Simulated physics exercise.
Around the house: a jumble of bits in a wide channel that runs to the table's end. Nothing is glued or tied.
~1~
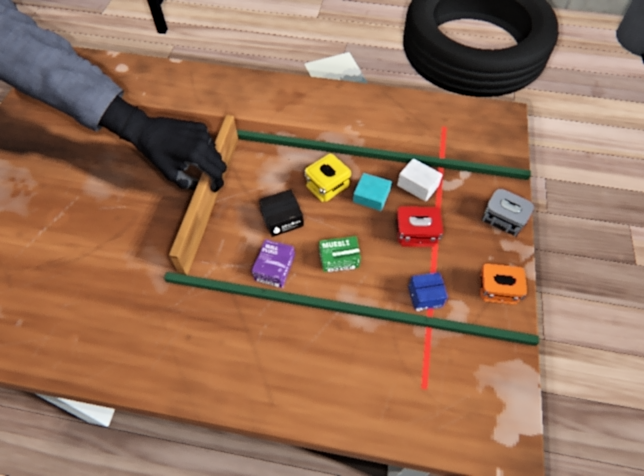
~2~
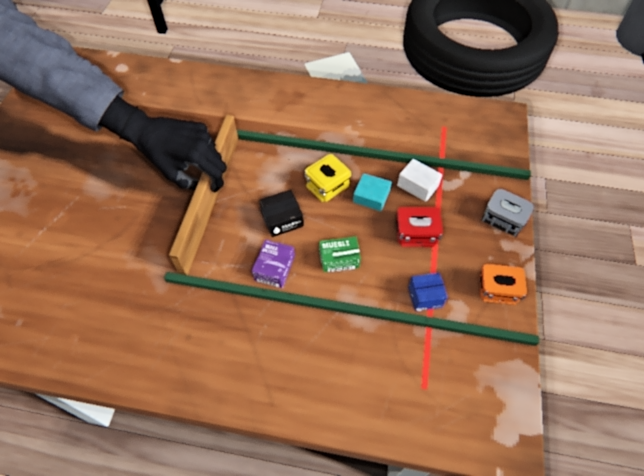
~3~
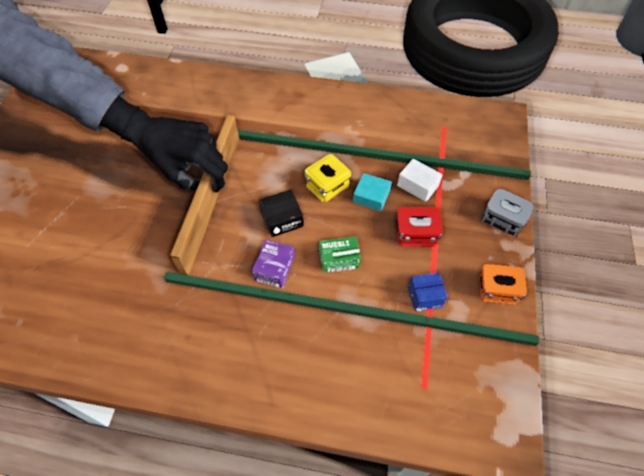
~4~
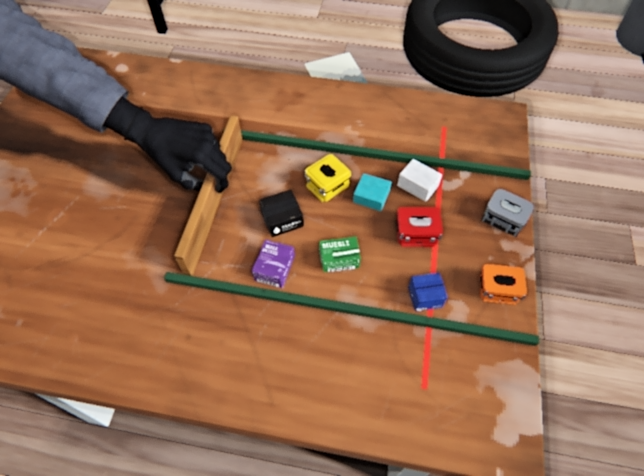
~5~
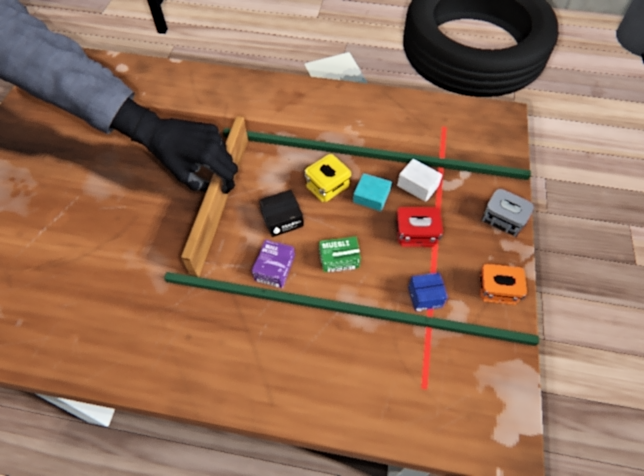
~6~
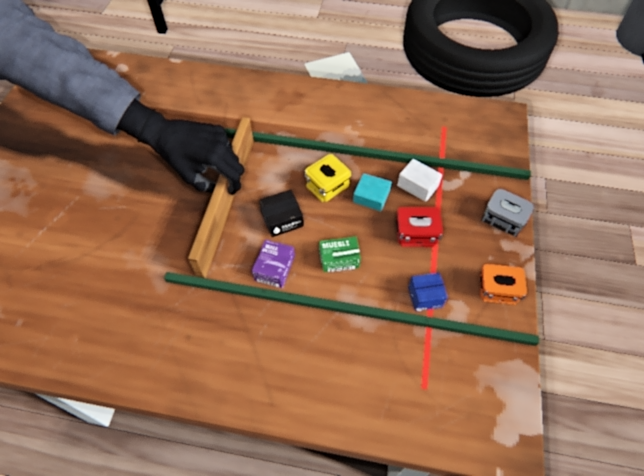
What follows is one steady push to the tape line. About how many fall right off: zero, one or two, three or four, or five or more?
Here the number that fall off is zero.
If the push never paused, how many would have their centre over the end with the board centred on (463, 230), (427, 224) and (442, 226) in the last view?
In that order 1, 0 and 0.
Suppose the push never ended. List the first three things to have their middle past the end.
The order is the orange case, then the grey case, then the red case.
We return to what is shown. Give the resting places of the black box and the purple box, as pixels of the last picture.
About (455, 247), and the other about (449, 292).
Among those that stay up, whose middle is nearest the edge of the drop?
That is the orange case.
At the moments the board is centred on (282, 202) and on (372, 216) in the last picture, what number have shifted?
By then 2, and 7.
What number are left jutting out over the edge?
Overhanging: 2.
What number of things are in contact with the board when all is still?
The number is 3.
Early on, none off yet; grey case at rest near (507, 212); orange case at rest near (501, 285); blue box at rest near (427, 292).
Finally, the number that fall off is zero.
